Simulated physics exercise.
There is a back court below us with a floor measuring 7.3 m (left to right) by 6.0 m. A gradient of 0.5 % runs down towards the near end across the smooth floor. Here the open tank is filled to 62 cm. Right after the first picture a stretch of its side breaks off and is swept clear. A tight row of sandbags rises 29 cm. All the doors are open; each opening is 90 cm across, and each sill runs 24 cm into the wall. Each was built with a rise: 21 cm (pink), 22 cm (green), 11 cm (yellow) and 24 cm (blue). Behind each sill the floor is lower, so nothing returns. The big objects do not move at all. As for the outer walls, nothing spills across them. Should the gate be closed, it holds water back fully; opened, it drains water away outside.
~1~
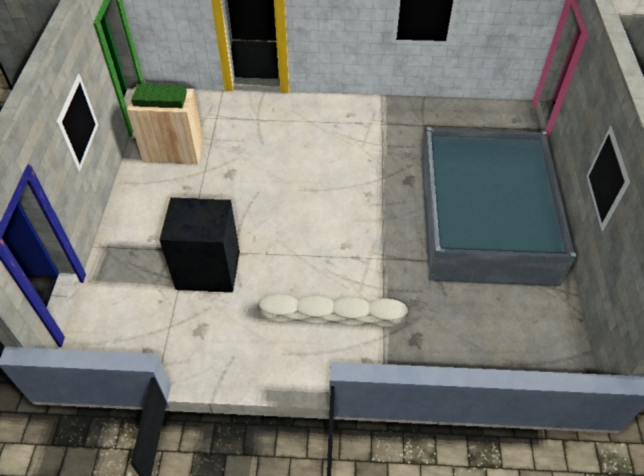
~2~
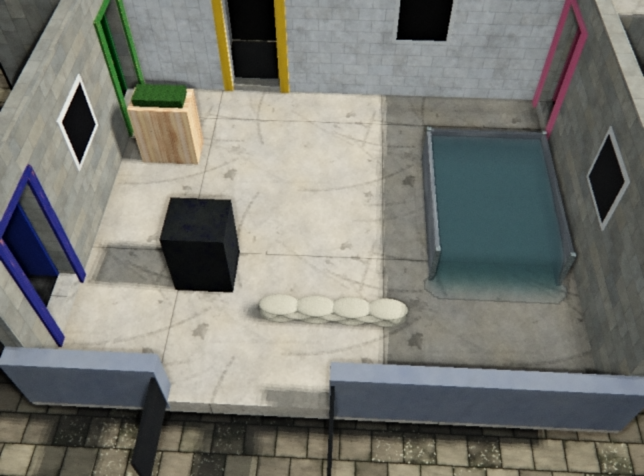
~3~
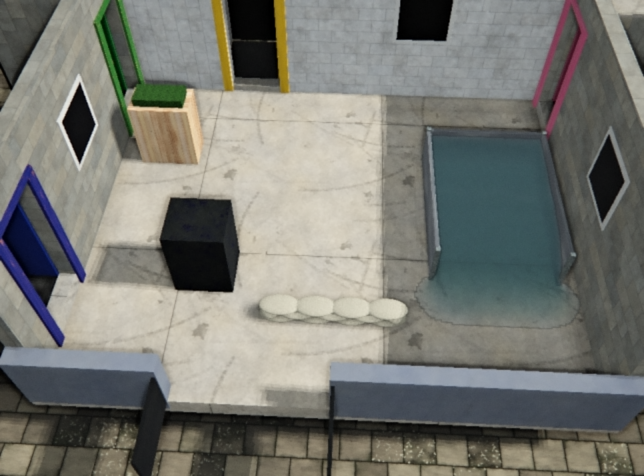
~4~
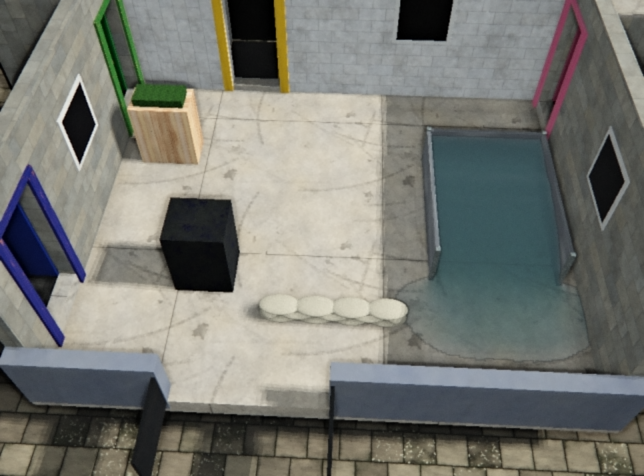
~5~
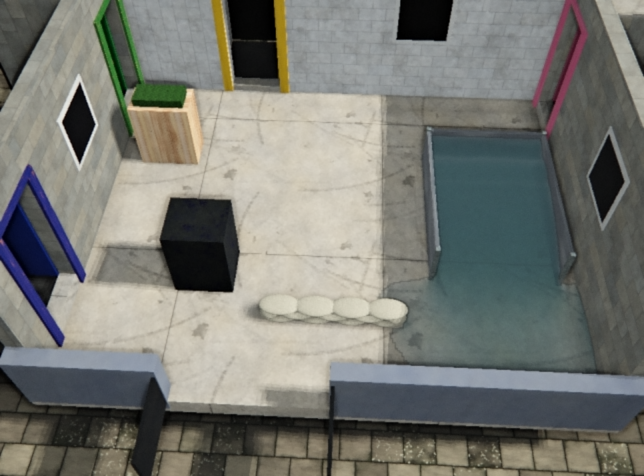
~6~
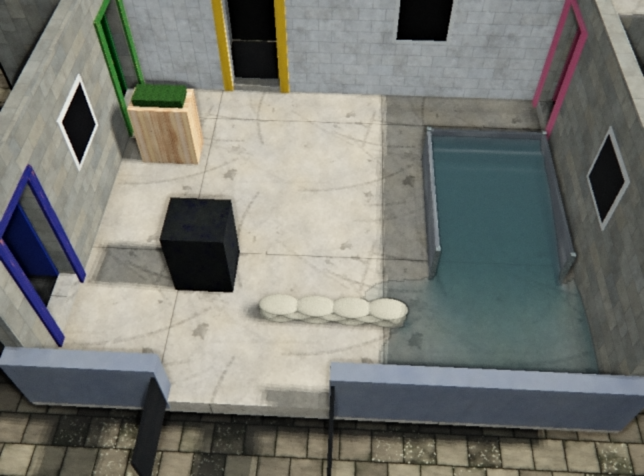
The clip shows a walled court with coloured door surrounds, a black block and a tank of water on the right; the tank's near side disappears, and water pours out, spreading over the floor towards the low front wall.
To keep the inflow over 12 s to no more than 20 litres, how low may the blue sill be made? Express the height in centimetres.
No lower than about 16 cm.
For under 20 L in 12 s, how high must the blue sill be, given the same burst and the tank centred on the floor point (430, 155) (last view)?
I'd put it at close to 11.5 cm.
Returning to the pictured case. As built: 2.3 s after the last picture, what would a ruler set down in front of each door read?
At the pink door the depth is 0 cm, at green 0 cm, at yellow 0 cm and at blue 0 cm.
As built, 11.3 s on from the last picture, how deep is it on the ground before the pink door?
Lab note: Depth approx. 2.5 cm.
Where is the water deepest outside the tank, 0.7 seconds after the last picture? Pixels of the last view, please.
About (597, 404).
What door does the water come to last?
It's the yellow one.
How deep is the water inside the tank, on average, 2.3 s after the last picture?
Roughly 16 cm.
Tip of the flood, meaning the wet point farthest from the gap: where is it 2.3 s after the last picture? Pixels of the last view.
Look about (76, 379) in the last picture.
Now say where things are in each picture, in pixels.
The first frame shows the open tank at (494, 191) is whole and still, 62 cm deep; the blue door at (48, 269) is dry.
In the second frame, the front is at (437, 292), 0.3 m from the gap at (497, 272); 0.5 m2 of floor is wet, 62 cm left at the back.
In the third frame, the front is at (447, 318), 0.7 m from the gap at (497, 273); 1.3 m2 of floor is wet, 62 cm left at the back.
In the fourth frame, the gap is at (496, 274), the front 1.2 m out at (463, 352); the back of the open tank holds 62 cm.
In the fifth frame, water pours out at (496, 274) and has run 1.8 m, to a hidden place; about 8 cm deep outside, 61 cm at the back.
In the sixth frame, the front is at a hidden place, 1.9 m from the gap at (496, 274); 5.0 m2 of floor is wet, 55 cm left at the back; 4.2 m in a straight line remain to the blue door at (48, 269).
Then, 0.7 s after the last picture water covers 15 % of the floor, deepest (50 cm) near (597, 404); it has not reached the blue door.
Then, 2.3 s after the last picture water covers 30 % of the floor, deepest (32 cm) near (569, 403); it has not reached the blue door.
Then, 11.3 s after the last picture water covers 95 % of the floor, deepest (10 cm) near (541, 401); 4 cm at the blue door, 1 litre in over its 24 cm sill.
At the blue door as built, the water peaked near 24 cm, 3.5 s after the last picture.
With a sill of 13 cm, 45 litres would have come in within the 12 s; with 17.5 cm, 11 litres. So under 20 litres takes about 16 cm.
